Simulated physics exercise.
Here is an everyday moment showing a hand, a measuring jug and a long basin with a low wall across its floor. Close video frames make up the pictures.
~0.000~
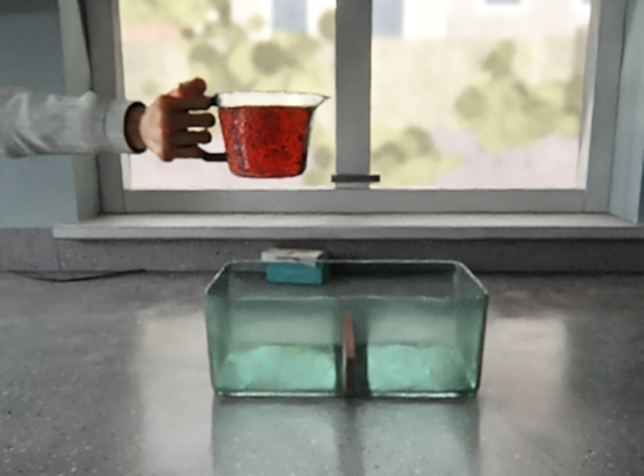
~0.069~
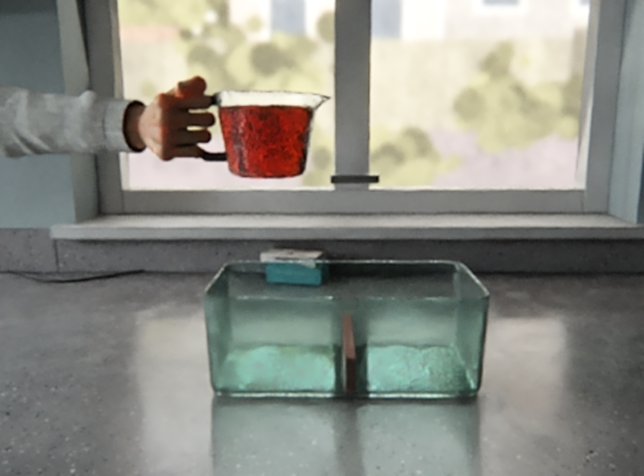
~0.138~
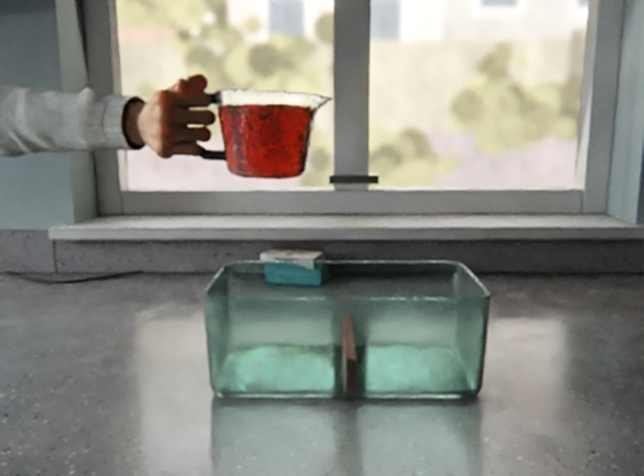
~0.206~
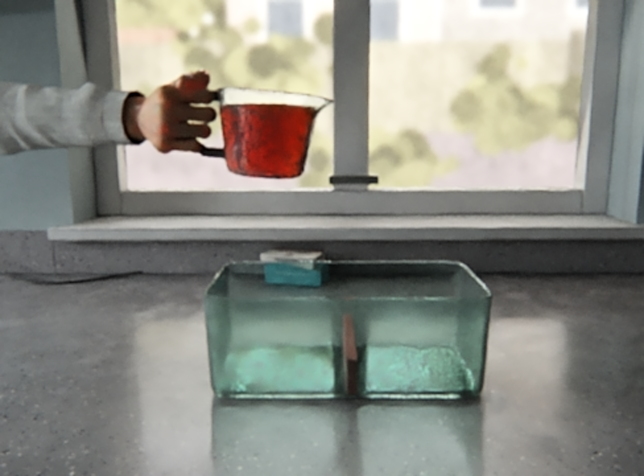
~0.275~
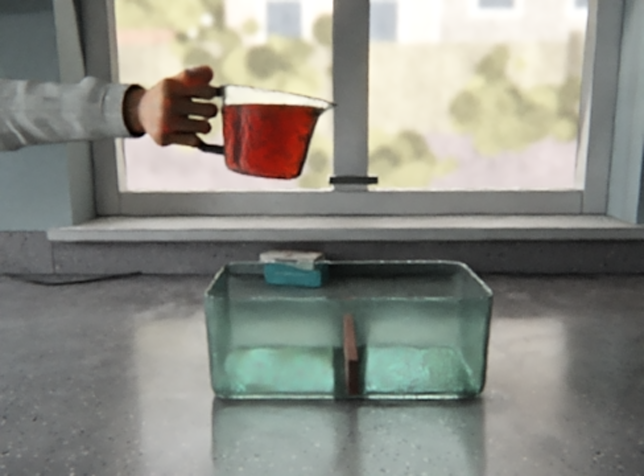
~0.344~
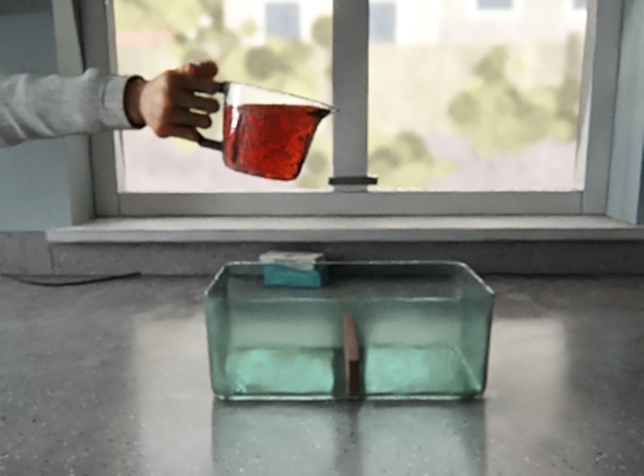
The video shows a hand holding a measuring jug of red liquid above a long glass basin with a low wall across its floor. The hand gradually tilts the jug slightly to the right, lowering its pouring edge.
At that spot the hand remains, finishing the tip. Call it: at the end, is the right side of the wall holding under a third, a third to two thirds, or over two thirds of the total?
The right side holds over two thirds of the total.
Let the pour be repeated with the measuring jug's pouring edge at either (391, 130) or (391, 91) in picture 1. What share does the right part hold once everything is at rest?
You'd get 90 percent from the first and 75 percent from the second.
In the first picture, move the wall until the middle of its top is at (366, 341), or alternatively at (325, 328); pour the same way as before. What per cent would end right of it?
The first one comes to 75 percent, while the second comes to 95 percent.
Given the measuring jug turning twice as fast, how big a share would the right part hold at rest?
About 85 %.
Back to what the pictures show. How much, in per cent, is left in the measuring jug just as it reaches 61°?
About 65 % remains.
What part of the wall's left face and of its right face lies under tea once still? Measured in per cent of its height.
Near 10 in a hundred to the left, 50 to the right.
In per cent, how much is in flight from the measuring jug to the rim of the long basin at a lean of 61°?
Estimate: Some 25 per cent.
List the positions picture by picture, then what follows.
Tilt 0°; pouring edge (332, 96); surface from (221, 107) to (315, 107); the long basin's rim runs from (216, 279) to (474, 279); the wall's top is at (349, 334), in the first frame.
Tilt 1°; pouring edge (332, 96); surface from (221, 107) to (315, 107), in the second frame.
Tilt 2°; pouring edge (333, 98); surface from (222, 107) to (316, 108), in the third frame.
Tilt 5°; pouring edge (335, 100); surface from (224, 106) to (319, 107), in the fourth frame.
Tilt 8°; pouring edge (338, 104); surface from (225, 107) to (323, 108), in the fifth frame.
Tilt 13°; pouring edge (340, 109); surface from (227, 107) to (330, 108), in the sixth frame.
A moment on, the measuring jug is tipped part way and 63 per cent is still to pour, 0 is left of the wall and 14 right of it.
Next, the measuring jug is tipped on its side and 12 per cent is still to pour, 3 is left of the wall and 72 right of it.
Then the measuring jug is tipped right over and 0 per cent is still to pour, 11 is left of the wall and 87 right of it.
Later the measuring jug is tipped right over and 0 per cent is still to pour, 12 is left of the wall and 87 right of it.
At rest 12 per cent lies left of the wall, 87 right of it and 2 outside.
